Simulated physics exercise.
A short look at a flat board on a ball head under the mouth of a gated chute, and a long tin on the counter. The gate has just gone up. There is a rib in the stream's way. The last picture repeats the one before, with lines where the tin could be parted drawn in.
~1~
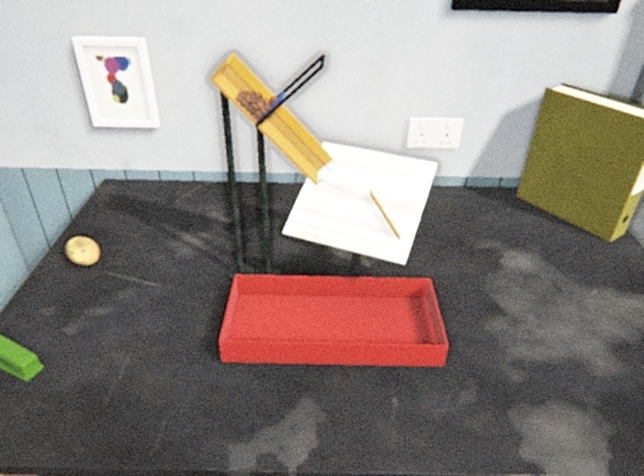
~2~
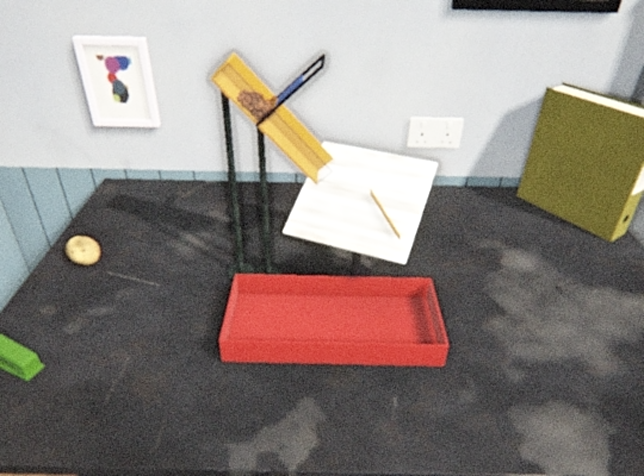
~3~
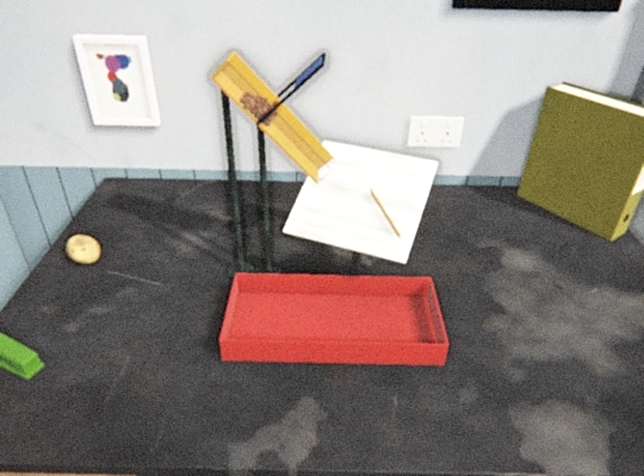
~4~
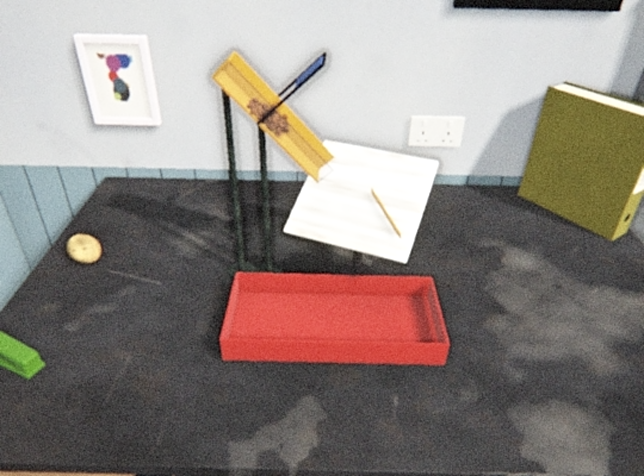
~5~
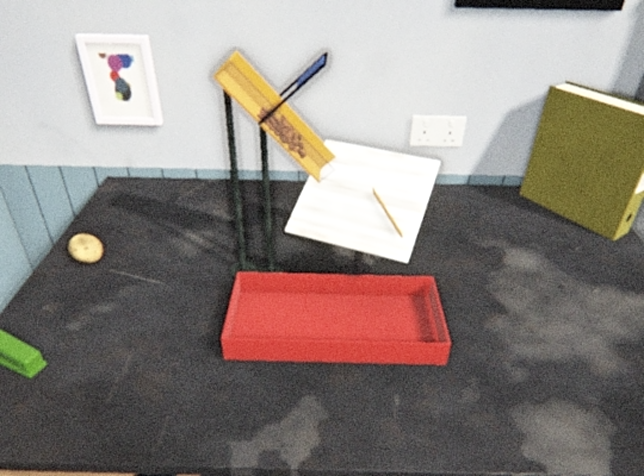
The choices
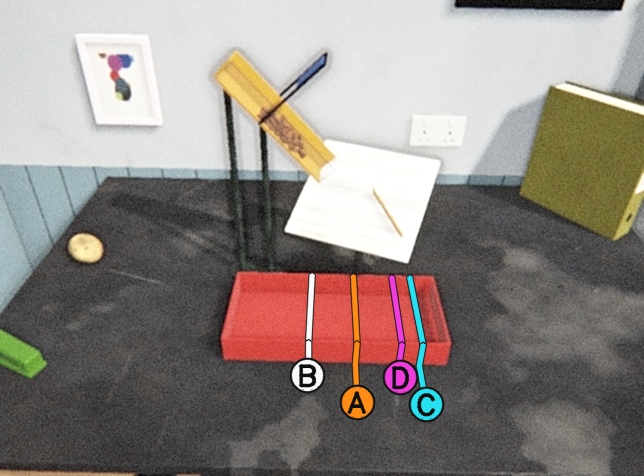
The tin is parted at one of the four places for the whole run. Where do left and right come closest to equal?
A works best here.
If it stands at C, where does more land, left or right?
More lands on the left.
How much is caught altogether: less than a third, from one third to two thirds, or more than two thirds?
About that: More than two thirds.
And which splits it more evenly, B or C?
The answer is B.
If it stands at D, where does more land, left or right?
The left side.
On the marked copy, line A crosses the front rim at (357, 342); line B crosses the front rim at (308, 341); line C crosses the front rim at (423, 344); line D crosses the front rim at (401, 343).
For line A, of what is caught, roughly two thirds on the left of the divider, roughly a third on the right.
For line B, of what is caught, roughly a quarter on the left of the divider, the larger part on the right.
For line C, of what is caught, every piece on the left of the divider, not one piece on the right.
For line D, of what is caught, almost all on the left of the divider, just a few on the right.
